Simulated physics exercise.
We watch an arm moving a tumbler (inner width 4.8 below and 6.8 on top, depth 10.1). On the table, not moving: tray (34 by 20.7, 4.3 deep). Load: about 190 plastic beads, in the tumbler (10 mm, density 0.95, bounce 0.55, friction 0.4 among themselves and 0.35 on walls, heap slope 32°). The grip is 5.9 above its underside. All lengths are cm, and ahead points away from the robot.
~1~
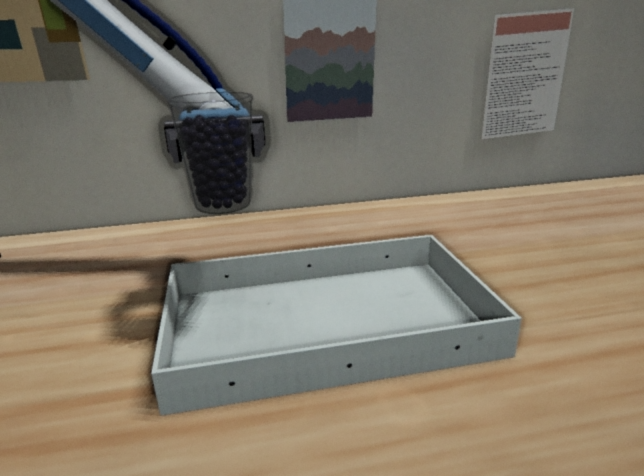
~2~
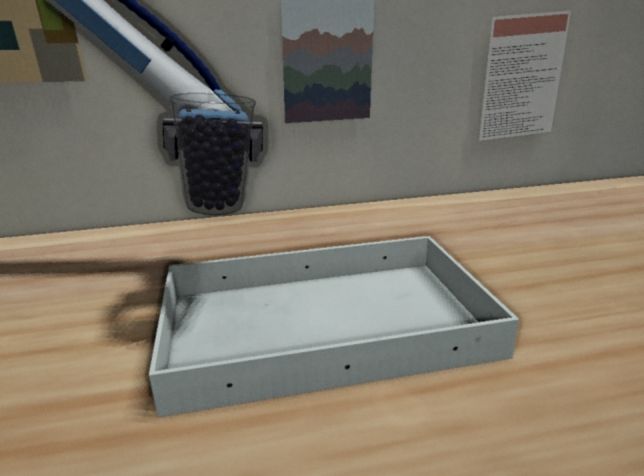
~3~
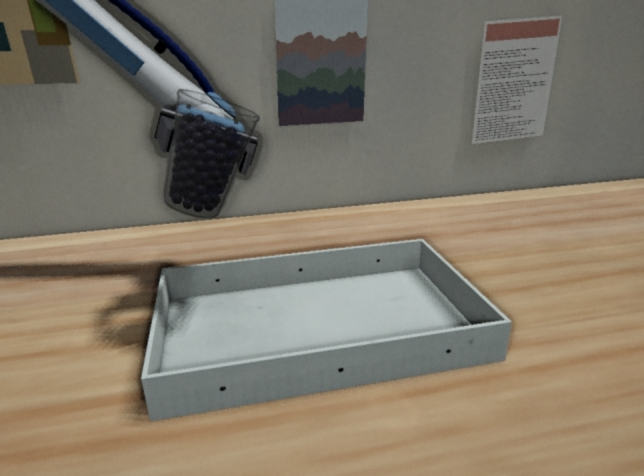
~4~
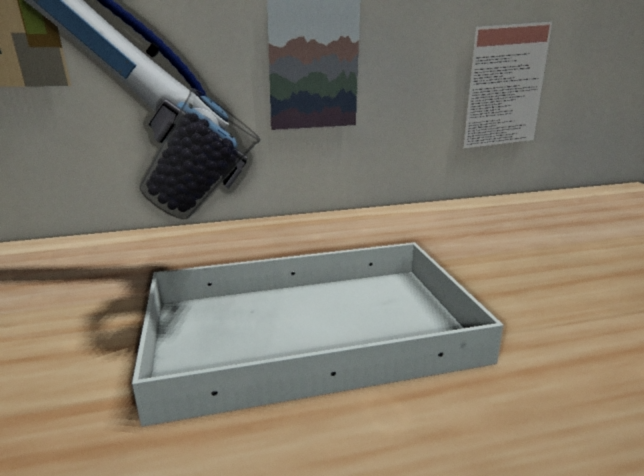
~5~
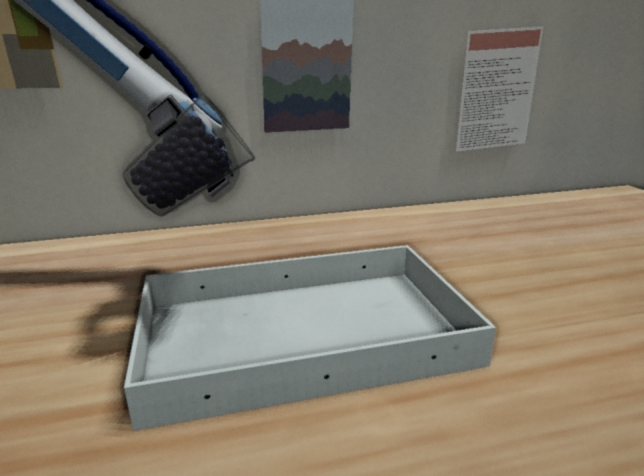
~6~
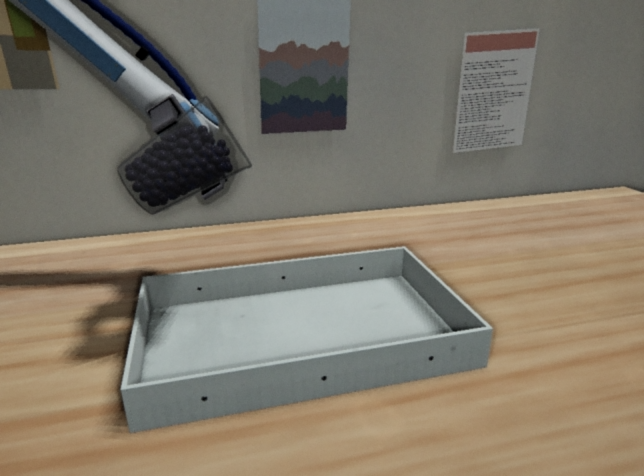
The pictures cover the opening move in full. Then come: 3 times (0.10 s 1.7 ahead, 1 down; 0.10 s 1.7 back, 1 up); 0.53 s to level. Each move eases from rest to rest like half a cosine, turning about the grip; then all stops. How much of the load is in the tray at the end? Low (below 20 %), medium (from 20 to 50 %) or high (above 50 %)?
A low share, below 20 %, ends in the tray.
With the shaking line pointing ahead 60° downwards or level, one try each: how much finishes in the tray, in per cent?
About 0 and 10 per cent.
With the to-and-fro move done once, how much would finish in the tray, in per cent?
Then about 5 per cent.
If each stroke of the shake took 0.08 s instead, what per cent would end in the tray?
Then about 5 per cent.
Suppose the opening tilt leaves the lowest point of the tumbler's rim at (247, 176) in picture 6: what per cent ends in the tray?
About 30 per cent.
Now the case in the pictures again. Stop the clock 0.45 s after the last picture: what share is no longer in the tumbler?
Near 5 per cent so far.
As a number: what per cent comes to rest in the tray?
About 5 per cent.
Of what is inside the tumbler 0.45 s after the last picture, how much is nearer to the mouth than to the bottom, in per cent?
About 45 per cent.
Then, 0.45 s after the last picture, tilted 61° forward, highest piece 23 above the table; 188 in the tumbler, 4 in the tray, 2 in flight or on a rim.
Then, 0.90 s after the last picture, tilted 24° forward, highest piece 24 above the table; 186 in the tumbler, 8 in the tray.
Then, 1.33 s after the last picture, level, highest piece 25 above the table; 186 in the tumbler, 8 in the tray.
Then, 2.38 s after the last picture, level, highest piece 25 above the table; 186 in the tumbler, 8 in the tray.
Final count, 186 in the tumbler, 8 in the tray. That is 4 % in the tray.
